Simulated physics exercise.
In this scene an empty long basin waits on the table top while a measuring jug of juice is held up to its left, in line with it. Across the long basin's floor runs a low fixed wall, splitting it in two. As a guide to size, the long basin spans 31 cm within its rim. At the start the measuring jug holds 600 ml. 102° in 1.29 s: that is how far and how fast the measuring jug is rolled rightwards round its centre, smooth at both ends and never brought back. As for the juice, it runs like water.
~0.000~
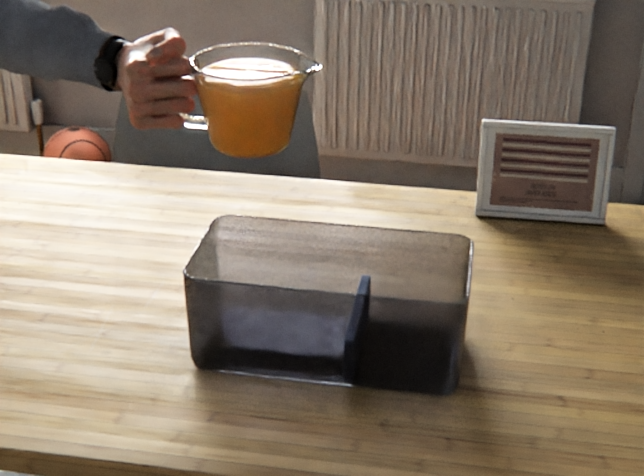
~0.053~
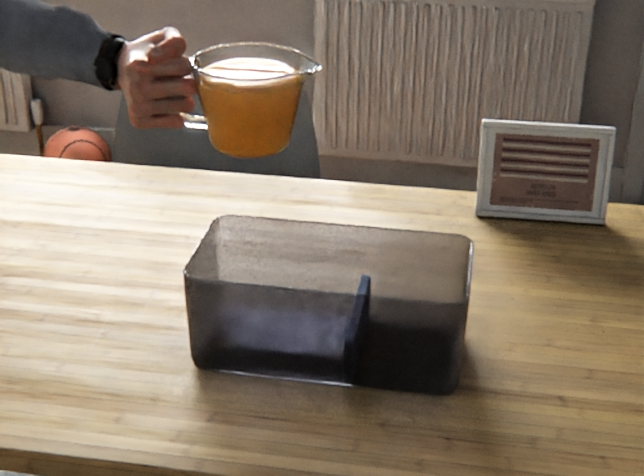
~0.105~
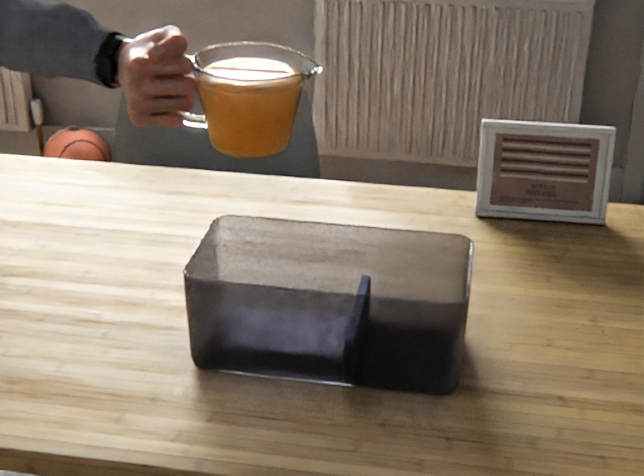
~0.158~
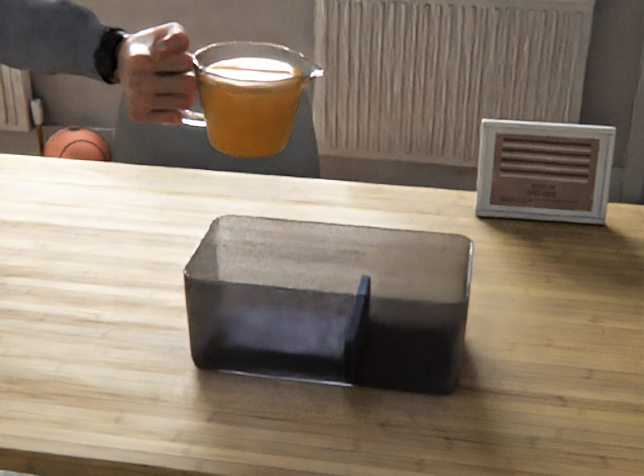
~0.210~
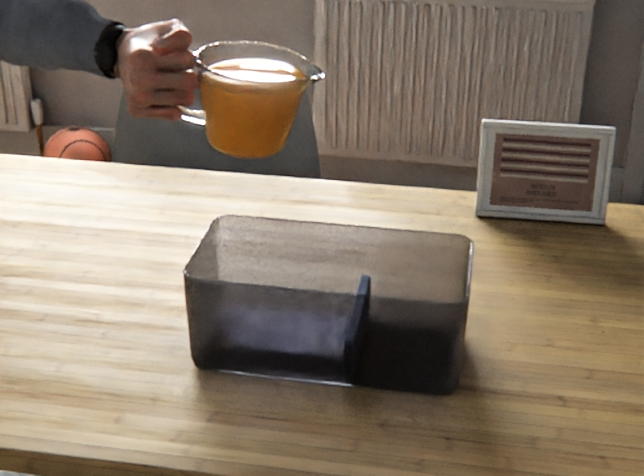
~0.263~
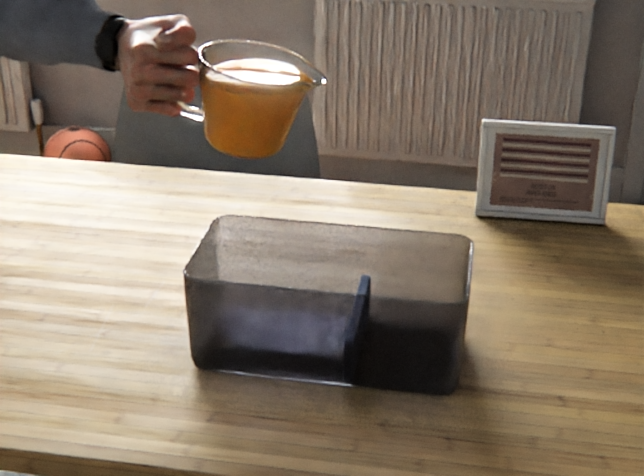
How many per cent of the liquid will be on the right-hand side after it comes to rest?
Some 74 per cent will be on the right-hand side.
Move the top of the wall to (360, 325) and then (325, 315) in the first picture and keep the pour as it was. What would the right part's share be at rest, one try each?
70 per cent first, 90 per cent second.
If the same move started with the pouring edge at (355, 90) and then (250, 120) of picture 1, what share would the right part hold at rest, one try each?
90 in a hundred, followed by 0 in a hundred.
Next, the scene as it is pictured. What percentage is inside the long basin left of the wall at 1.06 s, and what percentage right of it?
Lab note: Left near 6 %, right near 66.
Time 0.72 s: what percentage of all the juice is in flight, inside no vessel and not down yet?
Roughly 24 percent.
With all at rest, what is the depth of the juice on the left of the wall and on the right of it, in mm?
Left part: About 6 mm; right part: About 26 mm.
After 0.72 s the tilt is 60° and 66 per cent is still to pour, 1 is left of the wall and 9 right of it.
After 1.06 s the tilt is 94° and 12 per cent is still to pour, 6 is left of the wall and 65 right of it.
After 1.41 s the tilt is 102° and 0 per cent is still to pour, 25 is left of the wall and 74 right of it.
After 1.79 s the tilt is 102° and 0 per cent is still to pour, 25 is left of the wall and 74 right of it.
In the end 25 per cent lies left of the wall, 74 right of it and 1 outside.
